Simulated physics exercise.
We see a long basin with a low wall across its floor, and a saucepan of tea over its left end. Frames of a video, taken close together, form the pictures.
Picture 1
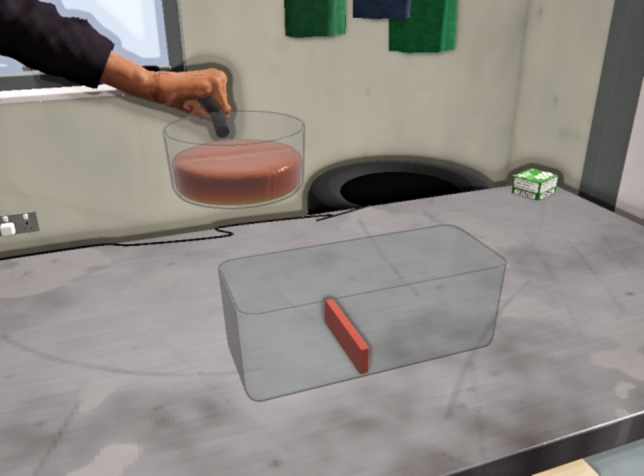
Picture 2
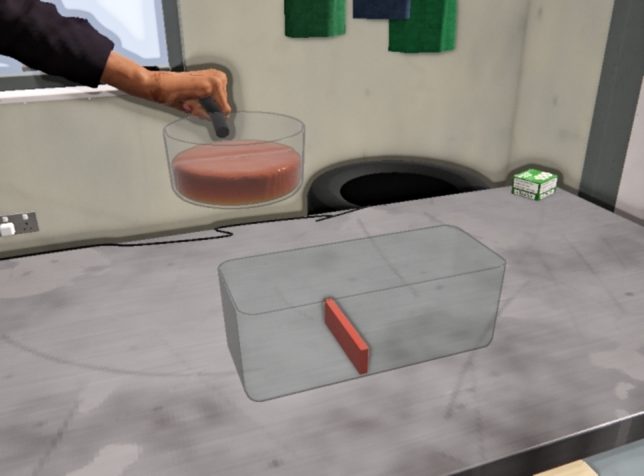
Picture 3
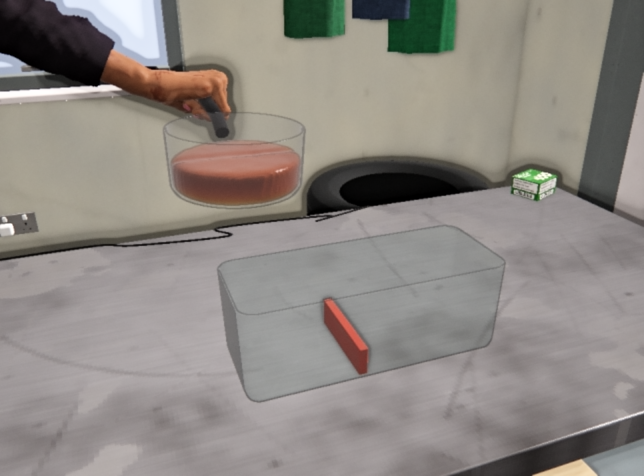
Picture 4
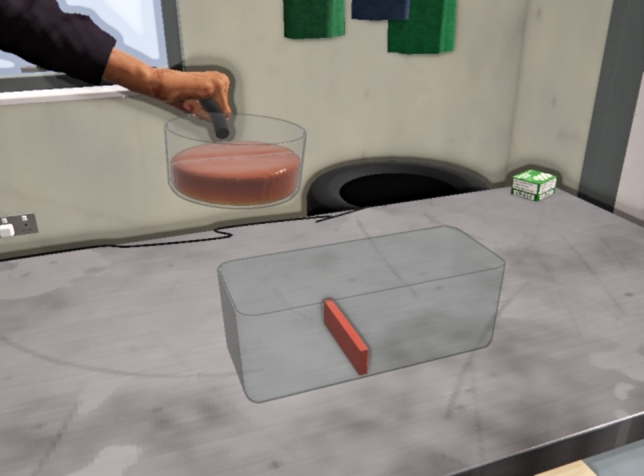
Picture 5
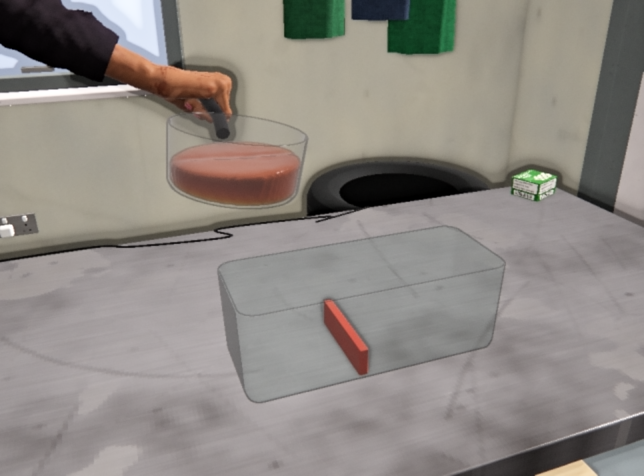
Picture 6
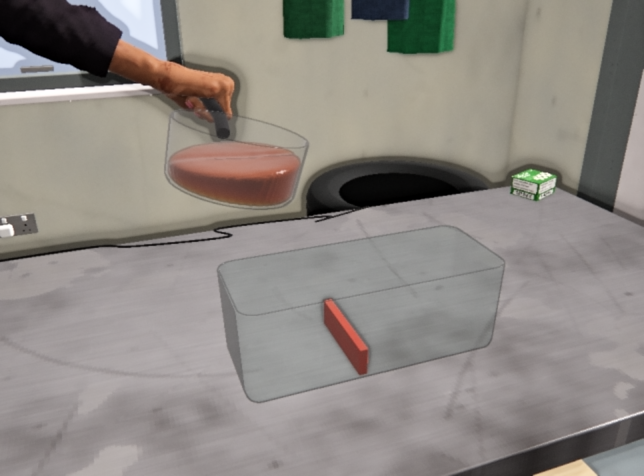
On a grey tabletop in a room, a long clear basin with a low red wall across its floor sits below a round, see-through saucepan of reddish-brown tea, held by a hand at the left. The saucepan starts level, then the hand gradually tilts it slightly, its right rim dipping.
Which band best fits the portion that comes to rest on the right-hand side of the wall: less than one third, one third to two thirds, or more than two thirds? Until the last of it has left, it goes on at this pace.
It is one third to two thirds.
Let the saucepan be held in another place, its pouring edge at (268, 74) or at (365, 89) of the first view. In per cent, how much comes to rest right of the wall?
Roughly 15 percent on the first try and 90 percent on the second.
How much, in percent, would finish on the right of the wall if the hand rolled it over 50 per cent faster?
It works out near 30 %.
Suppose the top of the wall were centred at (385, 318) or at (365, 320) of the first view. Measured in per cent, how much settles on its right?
My guess is some 10 percent the first time and some 10 percent the second.
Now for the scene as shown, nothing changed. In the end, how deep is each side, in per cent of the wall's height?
40 per cent left, 20 per cent right.
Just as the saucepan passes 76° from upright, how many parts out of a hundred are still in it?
My estimate is close to 50 percent remaining.
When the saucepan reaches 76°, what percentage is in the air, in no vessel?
It's close to 40 per cent.
A moment on, the tilt is 76° and 50 per cent is still to pour, 5 is left of the wall and 4 right of it.
Next, the tilt is 110° and 7 per cent is still to pour, 42 is left of the wall and 40 right of it.
Then the tilt is 113° and 0 per cent is still to pour, 57 is left of the wall and 42 right of it.
Later the tilt is 113° and 0 per cent is still to pour, 57 is left of the wall and 42 right of it.
Finally, 57 per cent lies left of the wall, 42 right of it and 1 outside.
